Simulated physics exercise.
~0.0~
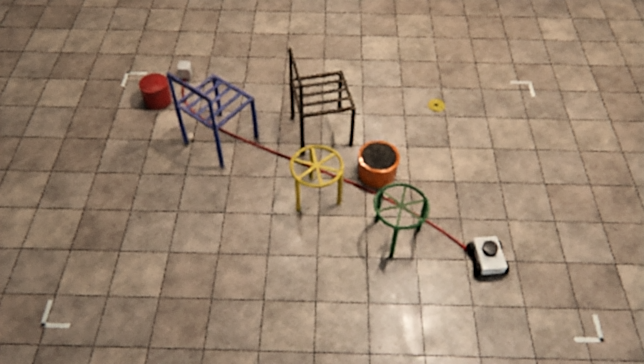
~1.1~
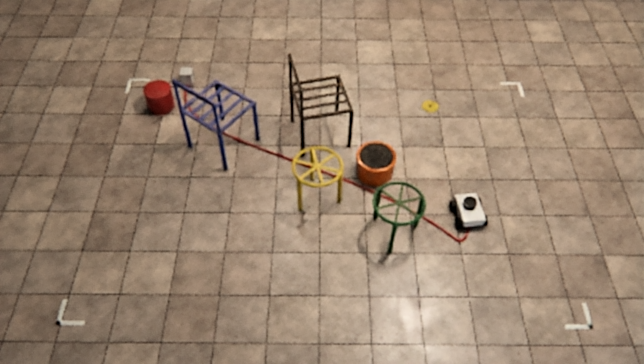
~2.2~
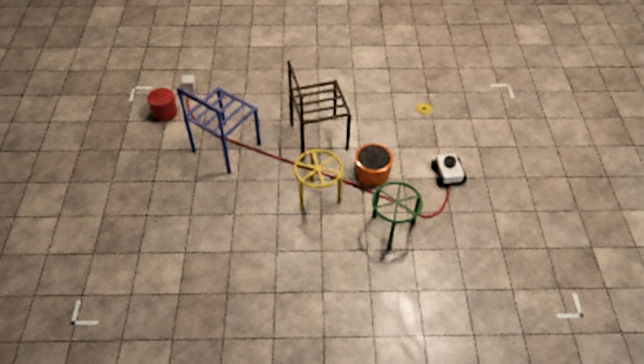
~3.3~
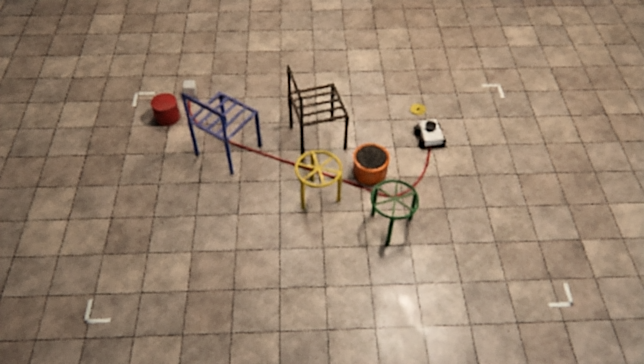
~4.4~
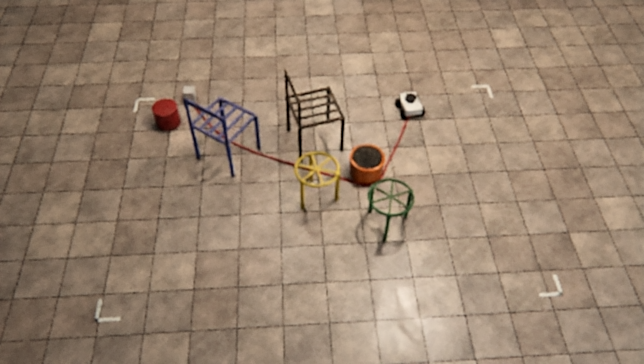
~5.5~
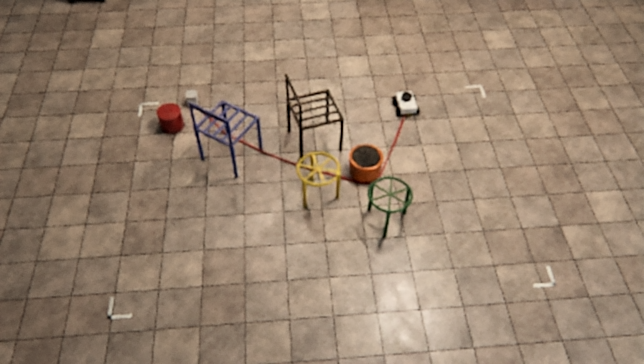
A small white cart pulls a red lead up past the stools and stops at the yellow mark.
